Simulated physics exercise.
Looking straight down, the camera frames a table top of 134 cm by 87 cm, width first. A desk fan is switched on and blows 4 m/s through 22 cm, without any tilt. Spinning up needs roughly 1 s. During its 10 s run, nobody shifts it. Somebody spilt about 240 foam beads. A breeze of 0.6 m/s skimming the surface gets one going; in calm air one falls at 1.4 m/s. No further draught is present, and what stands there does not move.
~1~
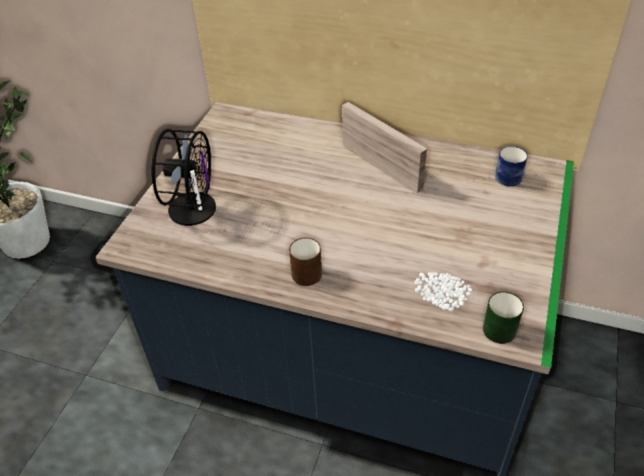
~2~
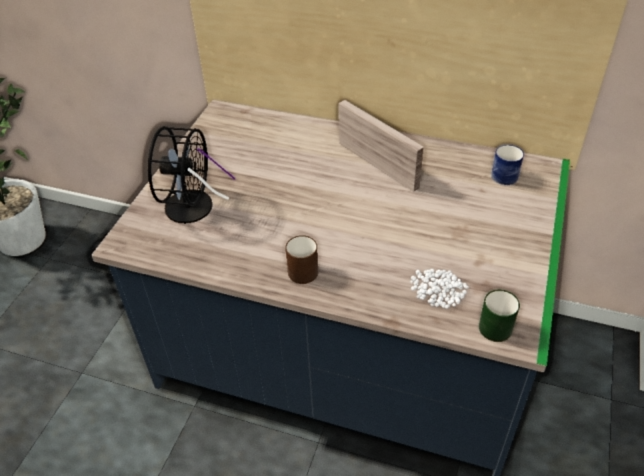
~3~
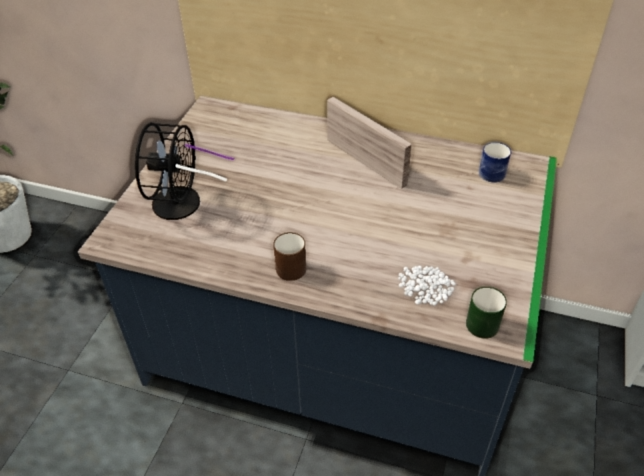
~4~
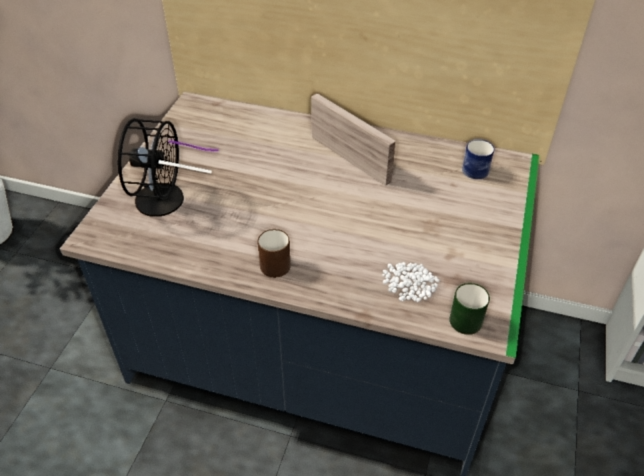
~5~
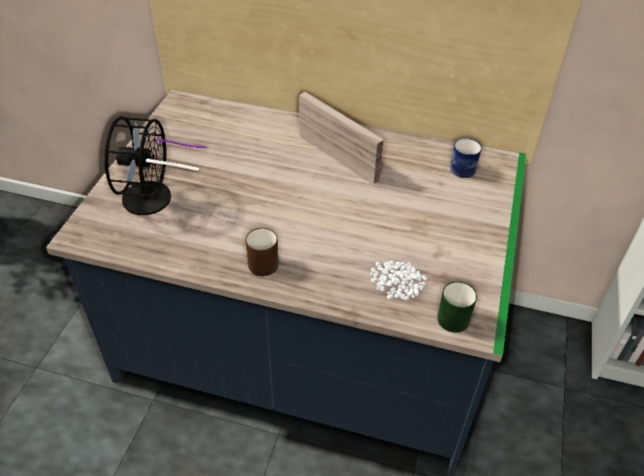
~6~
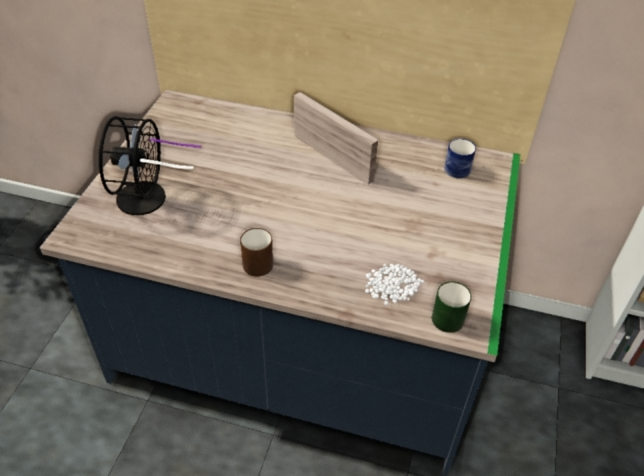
A wooden table with a blue base held a small black fan, three mugs and some white beads; the fan's ribbons lifted and streamed rightward, while the beads barely stirred by the end.
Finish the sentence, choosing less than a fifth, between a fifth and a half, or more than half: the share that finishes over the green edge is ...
The share that finishes over the green edge is less than a fifth.
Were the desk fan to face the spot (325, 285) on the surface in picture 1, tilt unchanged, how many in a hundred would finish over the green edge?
Then about 90 per cent.
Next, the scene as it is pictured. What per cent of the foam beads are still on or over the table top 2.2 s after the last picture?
Around 80 percent remain.
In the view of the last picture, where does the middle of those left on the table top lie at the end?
Near (391, 317).
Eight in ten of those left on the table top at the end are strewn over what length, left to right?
About 20 cm.
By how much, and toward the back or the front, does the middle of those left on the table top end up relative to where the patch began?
It shifted toward the front side by roughly 15 cm.
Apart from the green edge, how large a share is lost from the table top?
Around 10 % of them.
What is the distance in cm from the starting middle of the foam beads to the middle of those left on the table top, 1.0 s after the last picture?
I'd guess near 15 cm.
Then, 1.0 s after the last picture, 18 % are on the move or not yet settled, 8 % are over the green edge; the middle of those still in play is near (391, 317).
Then, 2.2 s after the last picture, 10 % are on the move or not yet settled, 8 % are over the green edge; the middle of those still in play is near (391, 317).
Then, 4.6 s after the last picture, 9 % are on the move or not yet settled, 8 % are over the green edge; the middle of those still in play is near (391, 317).
Then, 9.1 s after the last picture, at the end, 8 % are over the green edge; the middle of those still in play is near (391, 317).
